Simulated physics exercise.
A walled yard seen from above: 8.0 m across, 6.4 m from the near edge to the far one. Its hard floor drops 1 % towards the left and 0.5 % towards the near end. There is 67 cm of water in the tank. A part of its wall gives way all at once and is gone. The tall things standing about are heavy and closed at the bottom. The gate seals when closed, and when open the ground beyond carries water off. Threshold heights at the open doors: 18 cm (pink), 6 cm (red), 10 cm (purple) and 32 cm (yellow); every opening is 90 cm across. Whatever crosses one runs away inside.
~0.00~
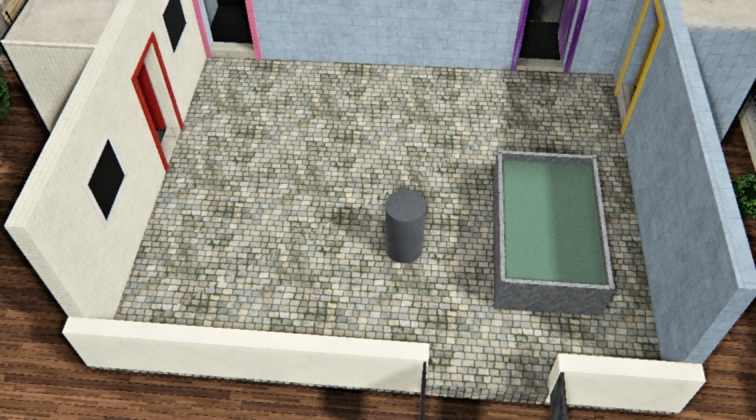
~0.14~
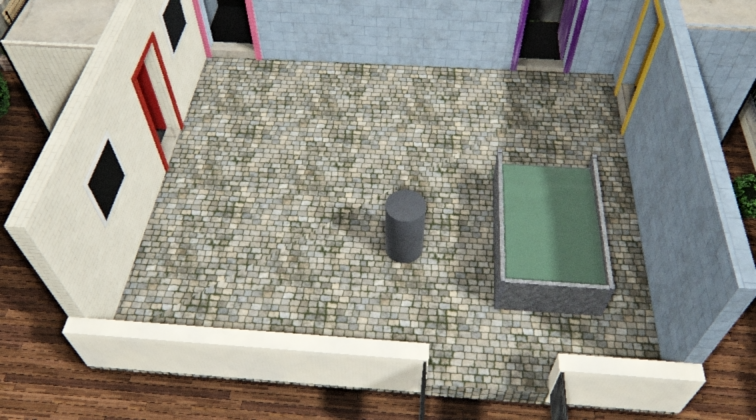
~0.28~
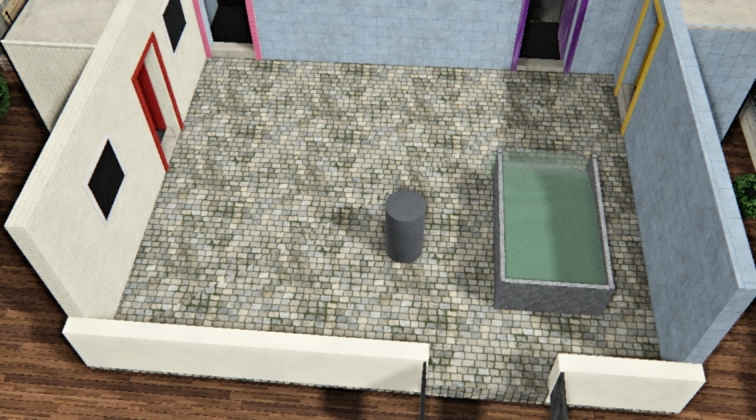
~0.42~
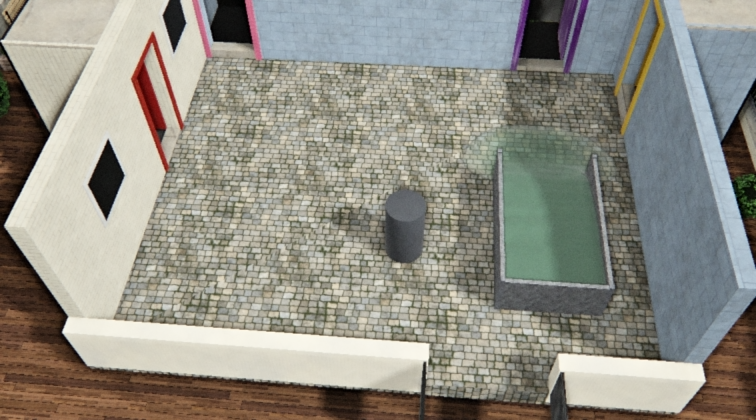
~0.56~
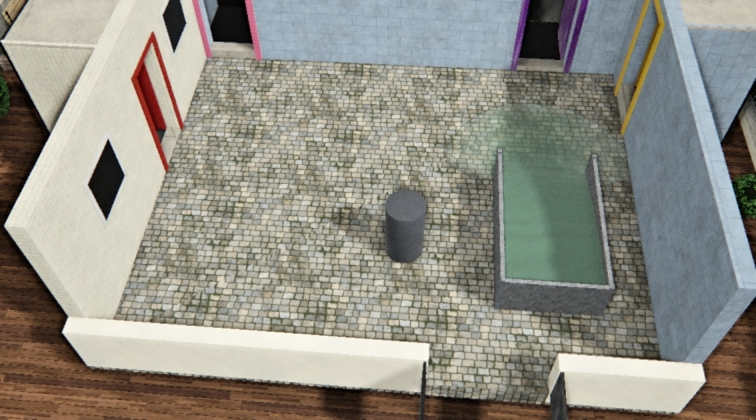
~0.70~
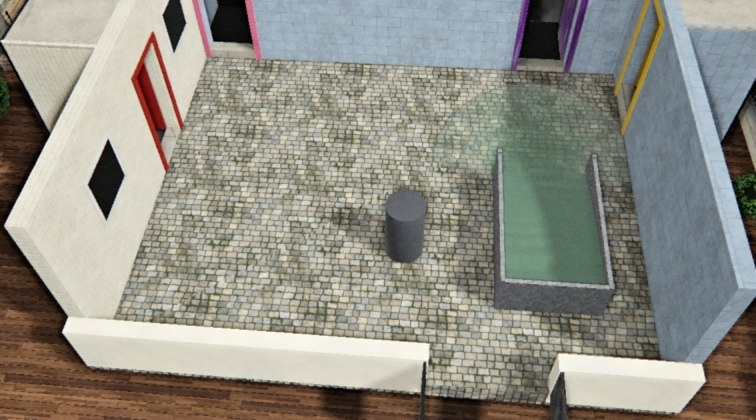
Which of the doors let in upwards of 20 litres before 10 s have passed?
The water let in: At the pink door it does not reach the limit; at the red door it passes the limit; at the purple door it exceeds the limit; at the yellow door it stays under the limit.
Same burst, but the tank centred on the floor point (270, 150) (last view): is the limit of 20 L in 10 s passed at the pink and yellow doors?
Then: Pink above, yellow under.
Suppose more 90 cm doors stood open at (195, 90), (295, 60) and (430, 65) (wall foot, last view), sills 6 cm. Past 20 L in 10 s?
In turn: Past it, not over, over.
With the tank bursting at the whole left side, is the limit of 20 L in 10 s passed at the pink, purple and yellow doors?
Against that limit: Pink below, purple below, yellow not over.
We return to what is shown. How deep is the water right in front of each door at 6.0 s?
Depths in cm: Pink 11, red 11, purple 9, yellow 8.
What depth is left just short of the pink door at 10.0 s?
Some 8.0 cm.
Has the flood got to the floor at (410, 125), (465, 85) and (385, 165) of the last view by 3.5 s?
In that order: Wet, under water, dry.
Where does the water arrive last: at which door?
It is the red one.
After 1.4 s water covers 20 % of the floor and is deepest (34 cm) near (610, 77); pink door not reached, red door not reached, purple door 20 cm at the sill, 49 L in, yellow door 14 cm at the sill, 0 L in.
After 2.2 s water covers 25 % of the floor and is deepest (35 cm) near (604, 96); pink door not reached, red door not reached, purple door 32 cm at the sill, 148 L in, yellow door 18 cm at the sill, 0 L in.
After 3.5 s water covers 35 % of the floor and is deepest (22 cm) near (516, 73); pink door 4 cm at the sill, 0 L in, red door not reached, purple door 22 cm at the sill, 287 L in, yellow door 18 cm at the sill, 0 L in.
After 6.0 s water covers 60 % of the floor and is deepest (16 cm) near (207, 84); pink door 11 cm at the sill, 0 L in, red door 11 cm at the sill, 7 L in, purple door 9 cm at the sill, 325 L in, yellow door 8 cm at the sill, 0 L in.
After 10.0 s water covers 80 % of the floor and is deepest (14 cm) near (106, 344); pink door 8 cm at the sill, 0 L in, red door 9 cm at the sill, 44 L in, purple door 3 cm at the sill, 325 L in, yellow door 3 cm at the sill, 0 L in.
